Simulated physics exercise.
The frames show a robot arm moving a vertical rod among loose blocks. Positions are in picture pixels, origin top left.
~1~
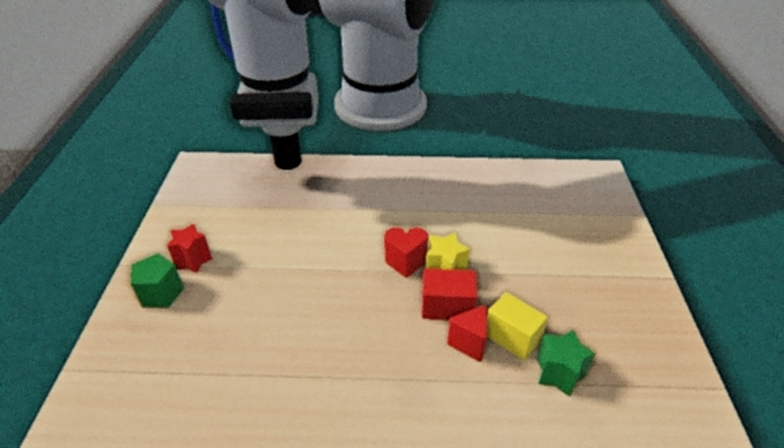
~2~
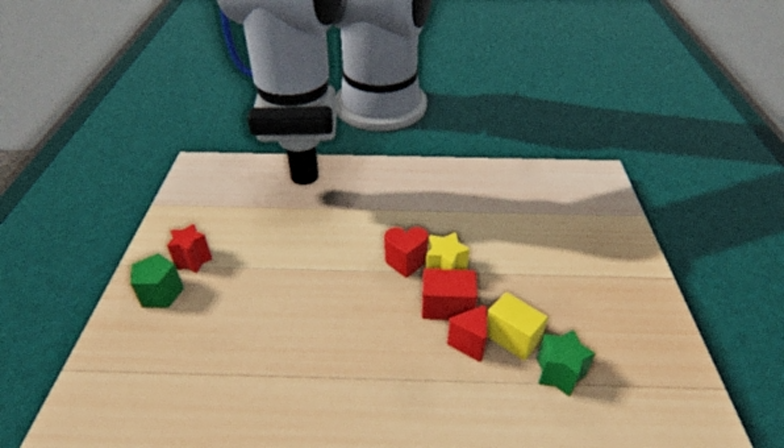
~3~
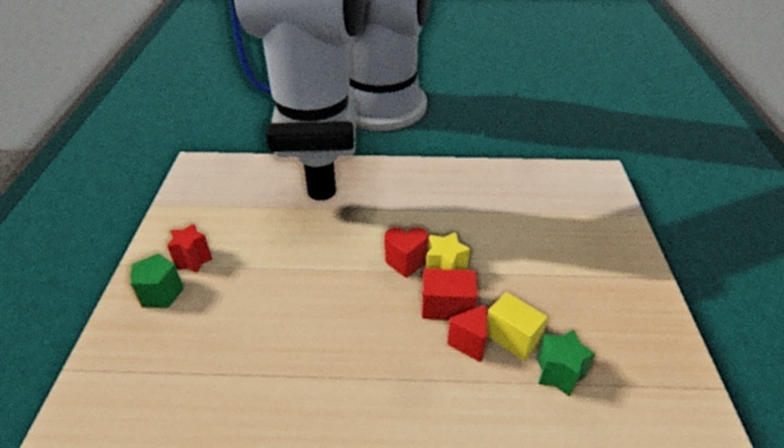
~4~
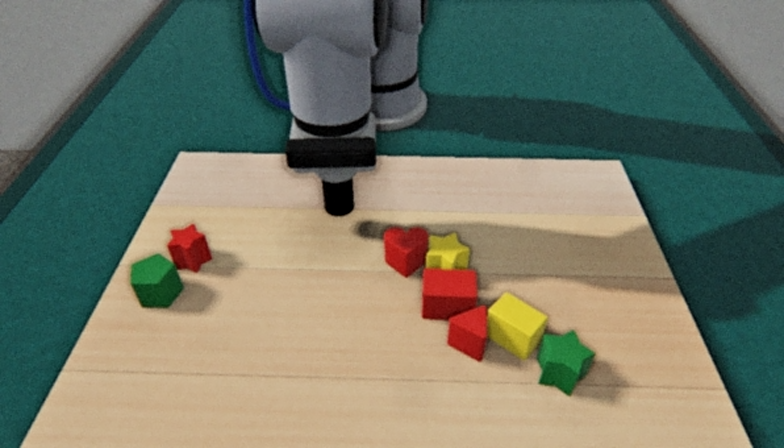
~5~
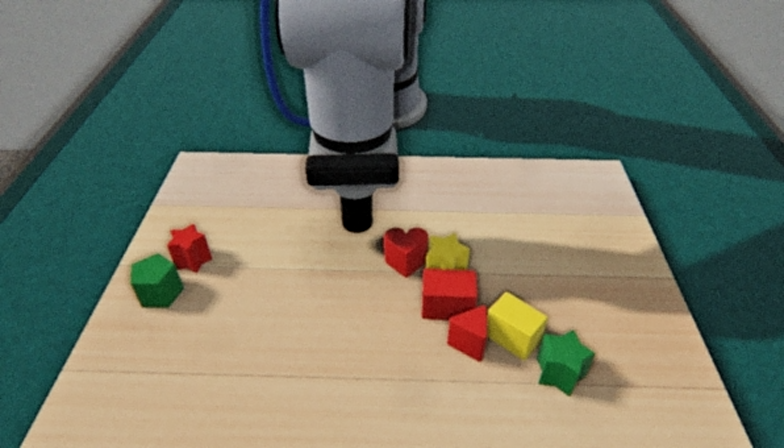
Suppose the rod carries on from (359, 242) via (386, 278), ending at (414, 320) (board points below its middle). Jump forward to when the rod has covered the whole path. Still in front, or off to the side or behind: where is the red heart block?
By then it is beside or behind the rod.
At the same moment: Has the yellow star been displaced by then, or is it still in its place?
Put simply, it goes somewhere else.
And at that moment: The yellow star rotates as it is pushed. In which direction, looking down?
The yellow star rotates counterclockwise.
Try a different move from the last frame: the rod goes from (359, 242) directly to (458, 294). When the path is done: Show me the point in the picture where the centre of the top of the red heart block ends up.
I expect it at (498, 265).
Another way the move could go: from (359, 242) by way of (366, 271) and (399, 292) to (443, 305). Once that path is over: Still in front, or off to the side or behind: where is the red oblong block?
It stays ahead.
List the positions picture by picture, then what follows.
The first frame shows lower end of the rod at (288, 162), tops of blocks, red heart block at (407, 237), yellow star at (447, 246), red oblong block at (450, 282), red triangle at (474, 320).
The second frame shows rod at (305, 177), blocks as before.
The third frame shows rod at (322, 192), blocks as before.
The fourth frame shows rod at (340, 207), blocks as before.
The fifth frame shows rod at (358, 223), red heart block at (407, 237), yellow star at (447, 246), red oblong block at (450, 282), red triangle at (474, 320).
What follows on the original path. One third of the way, rod at (377, 247); red heart block at (416, 240), turned 20° anticlockwise; yellow star at (451, 246).
Two thirds of the way, rod at (396, 273); red heart block at (433, 254), turned 55° anticlockwise; yellow star at (465, 247), turned 20° anticlockwise.
At the end, rod at (415, 302); red heart block at (433, 254), turned 55° anticlockwise; yellow star at (465, 247), turned 20° anticlockwise; red oblong block at (458, 287), turned 20° anticlockwise; red triangle not moved.
